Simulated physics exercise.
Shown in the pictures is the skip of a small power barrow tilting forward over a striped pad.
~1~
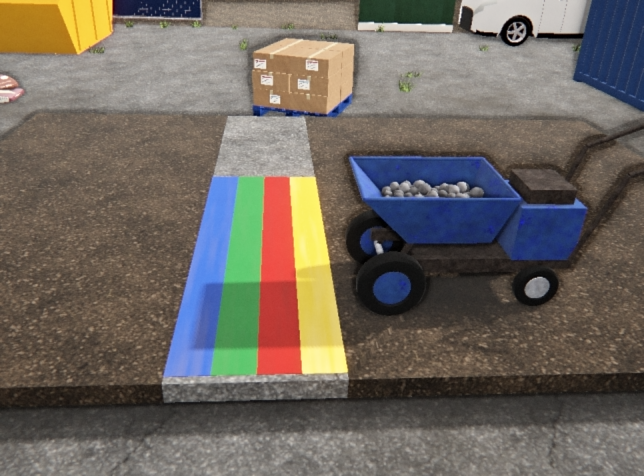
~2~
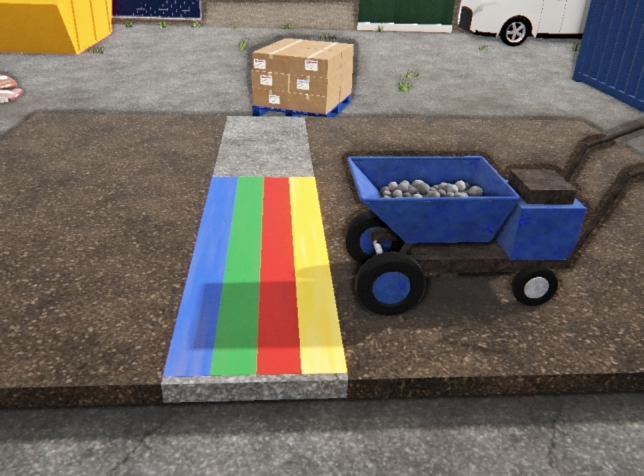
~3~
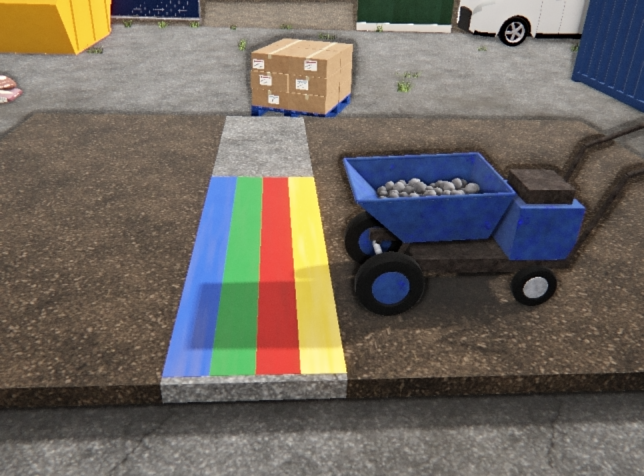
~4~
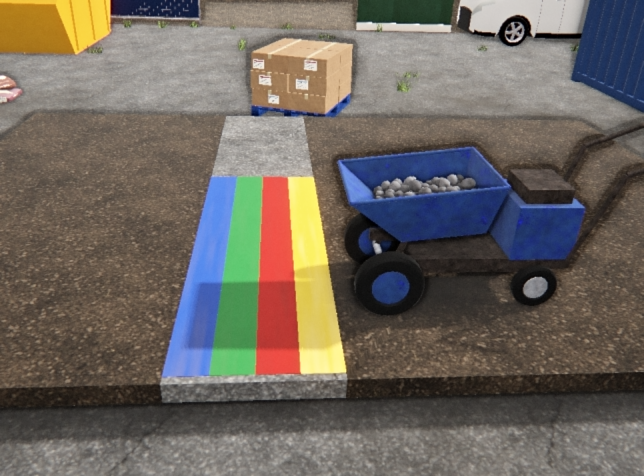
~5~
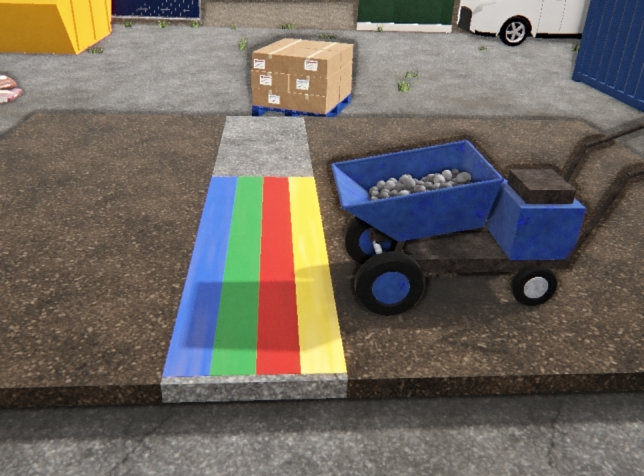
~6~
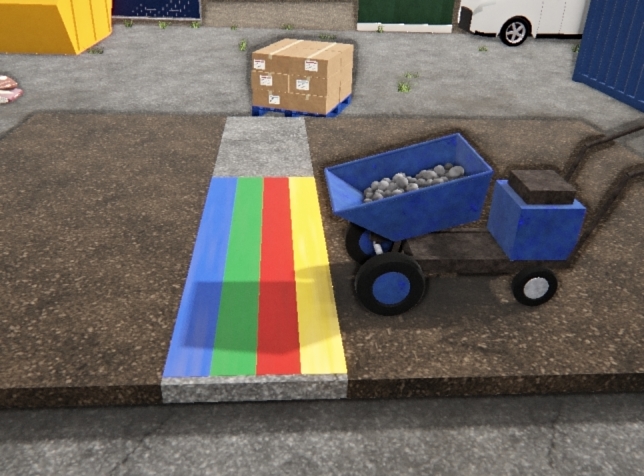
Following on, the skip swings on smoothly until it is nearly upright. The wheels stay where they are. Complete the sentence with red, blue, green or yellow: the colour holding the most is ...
The colour holding the most is green.
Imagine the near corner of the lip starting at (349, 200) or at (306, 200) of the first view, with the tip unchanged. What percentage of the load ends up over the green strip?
30 %, then 20 %.
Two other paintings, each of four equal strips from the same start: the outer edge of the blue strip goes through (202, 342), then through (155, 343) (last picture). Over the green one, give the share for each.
First 30 in a hundred, then 40 in a hundred.
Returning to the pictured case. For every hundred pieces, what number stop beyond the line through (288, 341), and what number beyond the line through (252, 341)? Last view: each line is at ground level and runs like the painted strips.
I reckon some 100 per cent and some 70 per cent.
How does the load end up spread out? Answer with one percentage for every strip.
Percentages: Yellow 0, red 25, green 35, blue 20.
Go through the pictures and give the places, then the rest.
In the first picture, lip of the skip at (365, 200), level; top of the load at (430, 201), round cobbles; yellow strip at (321, 336); red strip at (279, 337); green strip at (237, 337); blue strip at (194, 338).
In the second picture, lip of the skip at (363, 200), level; top of the load at (441, 195).
In the third picture, lip of the skip at (358, 202), tipped barely; top of the load at (447, 195).
In the fourth picture, lip of the skip at (351, 204), tipped a little; top of the load at (443, 192).
In the fifth picture, lip of the skip at (344, 208), tipped a little; top of the load at (450, 187).
In the sixth picture, lip of the skip at (335, 213), tipped clearly; top of the load at (443, 182); yellow strip at (320, 336); red strip at (278, 337); green strip at (236, 338); blue strip at (194, 339).
Soon after the last picture, skip tipped steeply; all in the skip.
A little later, skip tipped right over; about two thirds in the skip; about a quarter over the red strip; a small part over the green strip.
Later still, skip tipped right over; about a quarter over the red strip; about a third over the green strip; about a quarter over the blue strip; a small part off the paint.
At rest, skip tipped right over; a stray few over the yellow strip; about a quarter over the red strip; about a third over the green strip; about a quarter over the blue strip; about a quarter off the paint.
